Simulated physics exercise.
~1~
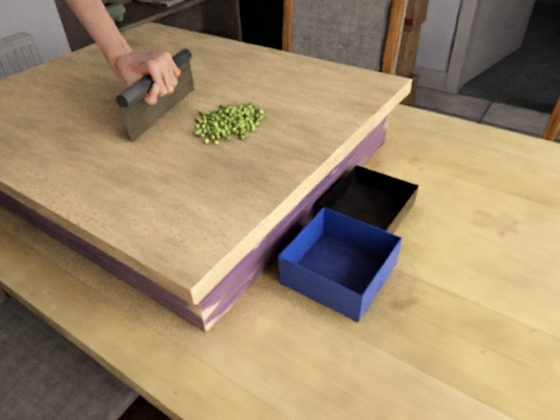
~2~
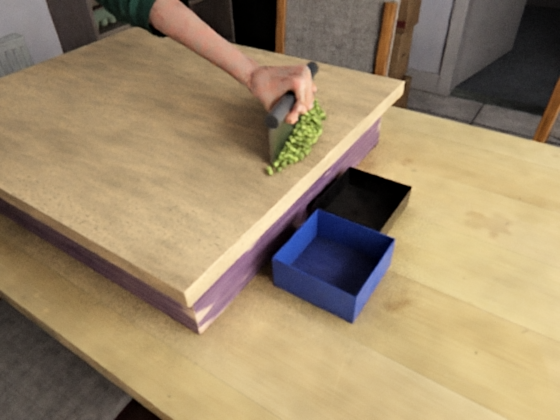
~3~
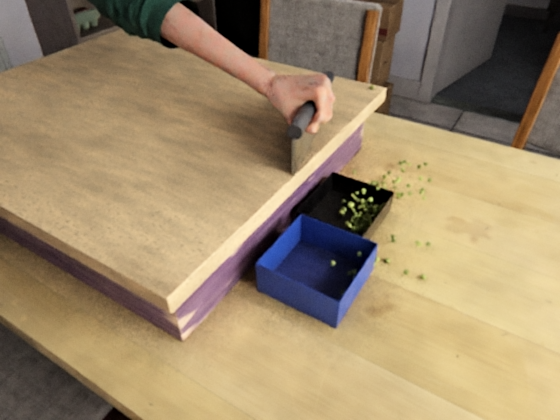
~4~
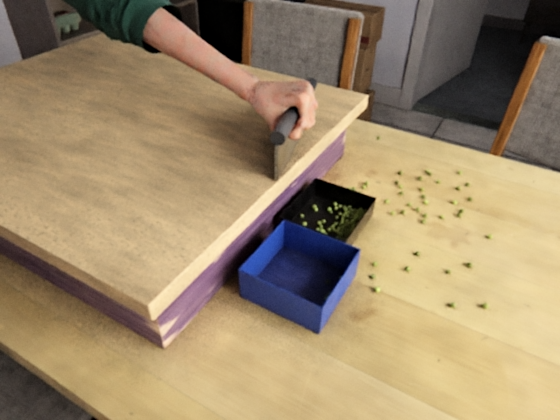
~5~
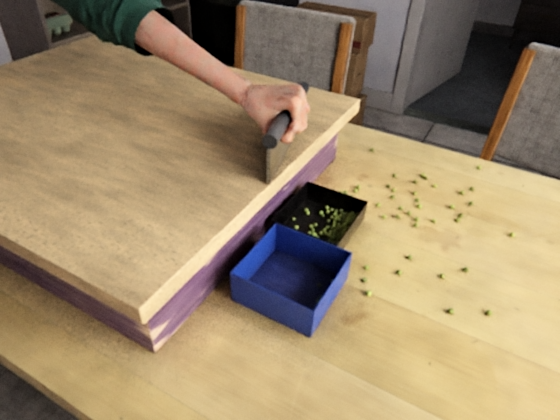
A hand in a green sleeve grips a dark scraper on a thick wooden board with purplish sides, set on a pale wooden table and seen from above at an angle. A loose pile of small green pieces lies beside the blade, while a blue open box and a black one stand below the board's edge. The scraper pushes the pile rightward to the edge and stops there. The pieces spill over, many dropping into the black box, a few toward the blue one, and others scattering across the table as the view shifts slightly. The board ends cleared, the hand still holding the scraper.
